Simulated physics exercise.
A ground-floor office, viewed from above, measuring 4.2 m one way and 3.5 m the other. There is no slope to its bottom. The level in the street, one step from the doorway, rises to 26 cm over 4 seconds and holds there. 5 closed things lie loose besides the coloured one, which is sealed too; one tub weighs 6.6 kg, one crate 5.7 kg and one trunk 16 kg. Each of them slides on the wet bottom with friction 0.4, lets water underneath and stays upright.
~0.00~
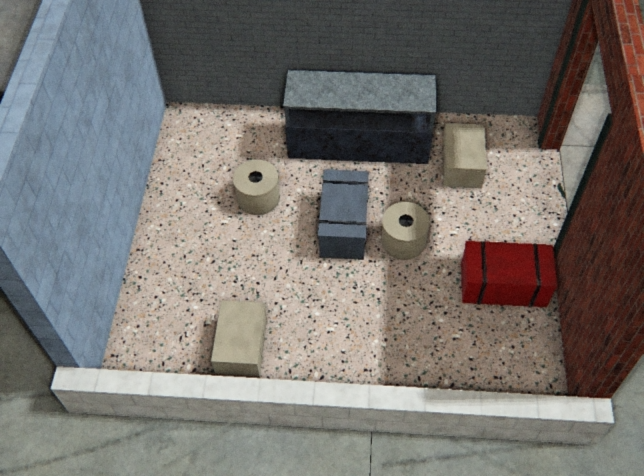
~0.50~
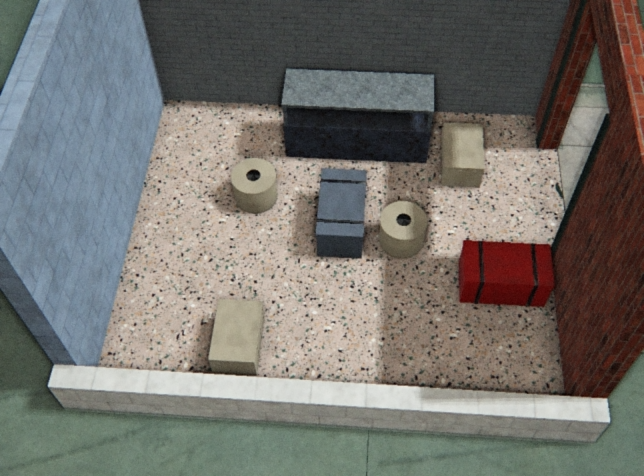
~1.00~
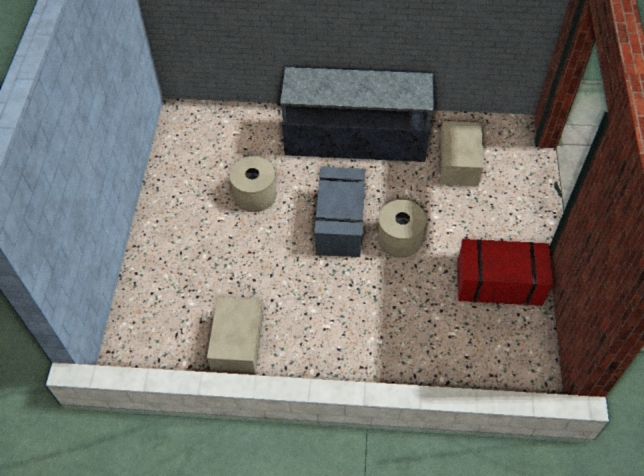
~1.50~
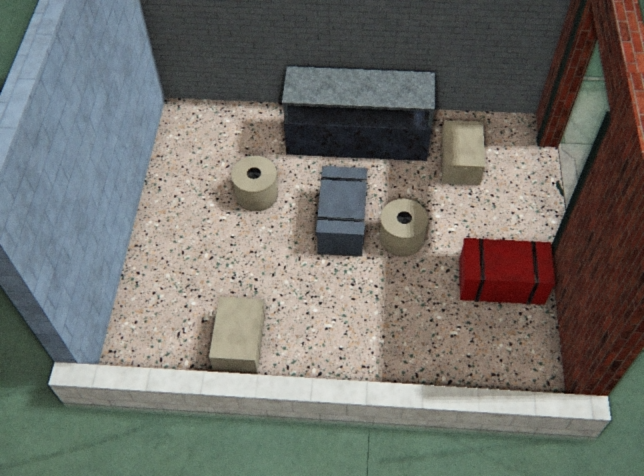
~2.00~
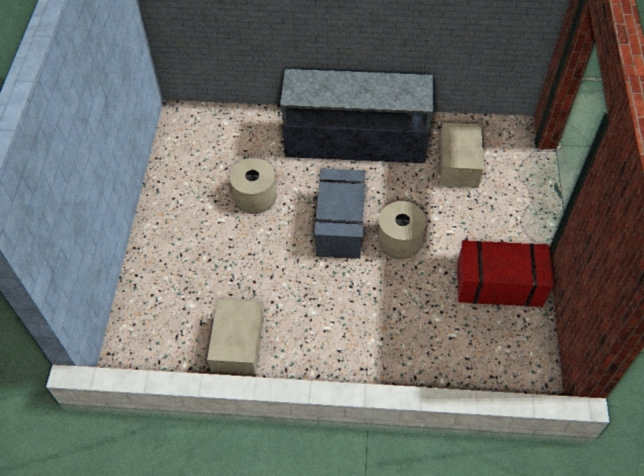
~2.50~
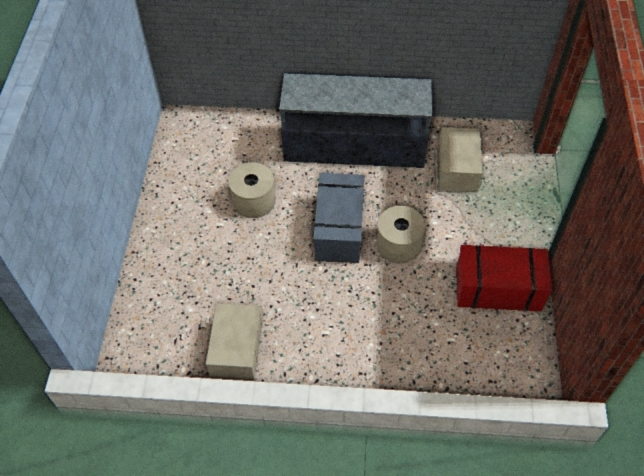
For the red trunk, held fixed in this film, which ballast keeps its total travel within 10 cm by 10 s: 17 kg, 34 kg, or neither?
Only big one works.
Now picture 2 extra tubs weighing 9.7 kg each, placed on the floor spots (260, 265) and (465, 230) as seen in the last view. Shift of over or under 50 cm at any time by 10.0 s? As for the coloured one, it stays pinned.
In that order: Past it, more.
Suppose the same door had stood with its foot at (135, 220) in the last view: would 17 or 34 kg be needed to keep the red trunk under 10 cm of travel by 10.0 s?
Okay, so both masses fail.
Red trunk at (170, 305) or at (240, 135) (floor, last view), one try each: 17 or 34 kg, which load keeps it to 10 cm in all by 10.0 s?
For the first spot both come up short, for the second both come up short.
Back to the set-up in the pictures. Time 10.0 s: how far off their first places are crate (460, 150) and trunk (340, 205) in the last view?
One is off by 300 cm, the other by 200 cm, in the order asked.
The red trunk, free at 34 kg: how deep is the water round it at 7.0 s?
Roughly 4 cm.
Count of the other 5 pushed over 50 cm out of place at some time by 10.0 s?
My count gives 5.
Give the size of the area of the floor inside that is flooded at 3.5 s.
My estimate is roughly 3.0 m2.
After 3.5 s the red trunk would be 0 cm from its start with 17 kg and 0 cm from its start with 34 kg; 1 cm of water round it then.
After 4.5 s the red trunk would be 2 cm from its start with 17 kg and 0 cm from its start with 34 kg; 3 cm of water round it then.
After 7.0 s the red trunk would be 10 cm from its start with 17 kg and 0 cm from its start with 34 kg; 4 cm of water round it then.
After 10.0 s the red trunk would be 17 cm from its start with 17 kg and 1 cm from its start with 34 kg; 9 cm of water round it then.
